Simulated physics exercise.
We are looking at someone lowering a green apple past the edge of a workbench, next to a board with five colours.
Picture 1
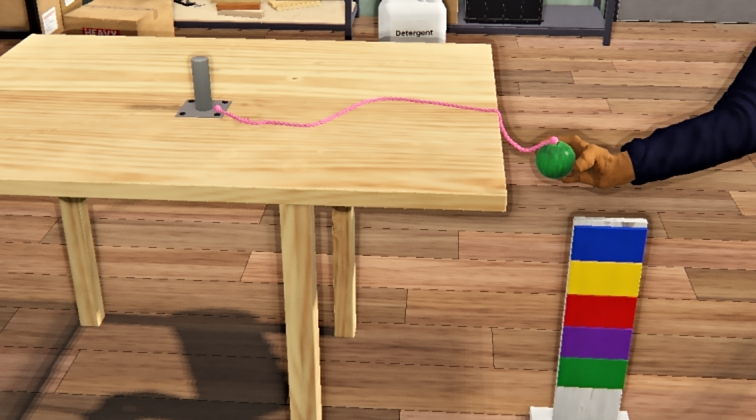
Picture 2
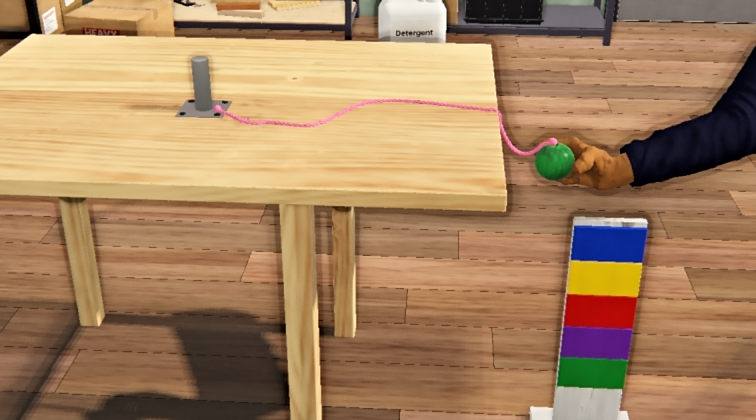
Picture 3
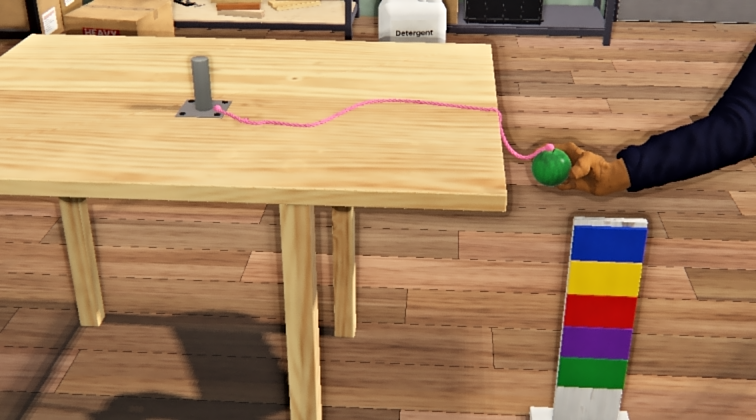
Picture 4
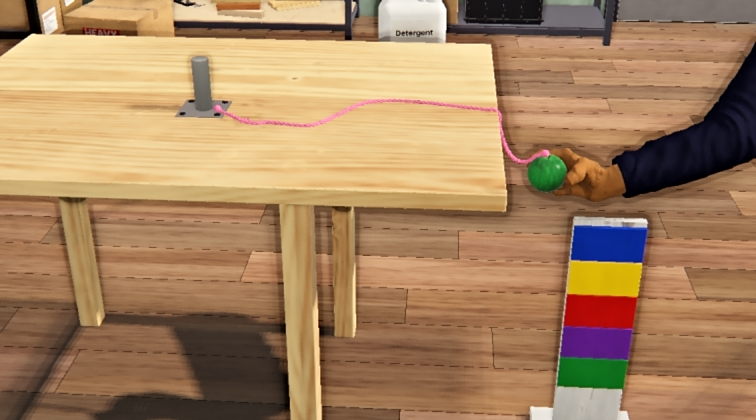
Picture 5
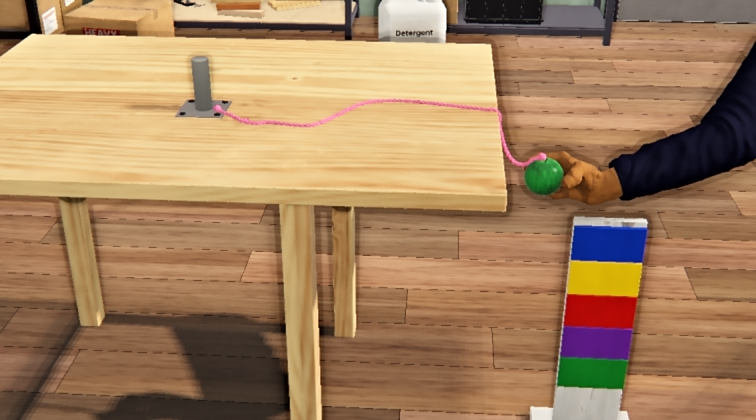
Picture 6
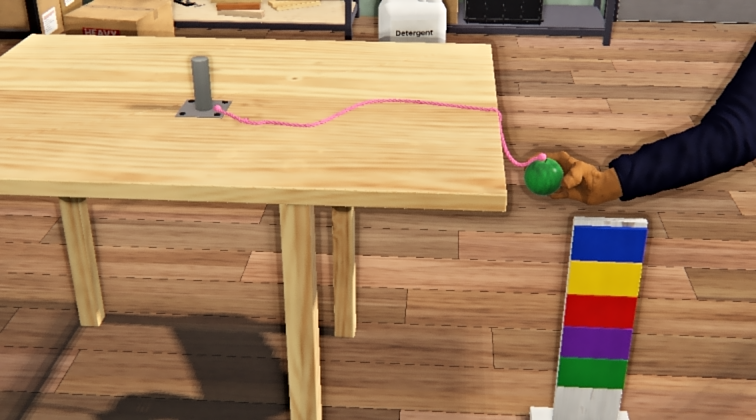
A brown hand in a dark sleeve, at the right, holds a small green ball on a pink string and moves it slightly down and left beside the table edge, then keeps nearly motionless. The string winds across the pale wooden table from a grey post on its left. Seen from slightly above in a wood-floored room, a board striped blue, yellow, red, purple and green stands below; the camera stays fixed.
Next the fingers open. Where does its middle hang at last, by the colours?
Its centre hangs level with the yellow band.
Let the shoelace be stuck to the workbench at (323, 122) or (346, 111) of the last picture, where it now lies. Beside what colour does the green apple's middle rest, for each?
It would be blue; blue.
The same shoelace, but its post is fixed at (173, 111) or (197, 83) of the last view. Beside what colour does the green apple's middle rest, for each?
In that order: Blue; blue.
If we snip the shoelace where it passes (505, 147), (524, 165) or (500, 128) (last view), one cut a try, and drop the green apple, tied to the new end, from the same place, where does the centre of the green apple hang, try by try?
The places are (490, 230), (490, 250) and (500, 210).
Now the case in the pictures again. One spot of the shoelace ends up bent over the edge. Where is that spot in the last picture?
At (442, 105), roughly.
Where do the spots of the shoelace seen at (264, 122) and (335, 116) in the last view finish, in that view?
About (293, 112), and the other about (373, 116).
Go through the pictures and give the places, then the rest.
In the first frame, green apple (555, 160); blue (609, 246); yellow (605, 280); red (600, 312); purple (596, 344); green (592, 374).
In the second frame, green apple (555, 162); shoelace through (239, 119) (304, 126) (356, 106) (429, 103) (498, 117).
In the third frame, green apple (551, 167).
In the fourth frame, green apple (547, 173); shoelace through (239, 119) (304, 126) (356, 106) (429, 103) (498, 117).
In the fifth frame, green apple (544, 176).
In the sixth frame, green apple (544, 177); shoelace through (239, 119) (304, 126) (356, 106) (429, 103) (498, 117).
A little later, apple near (465, 254); level with blue.
Next, apple near (518, 280); level with yellow.
When it is over, apple near (497, 277); level with yellow. Its middle rests at the yellow band.
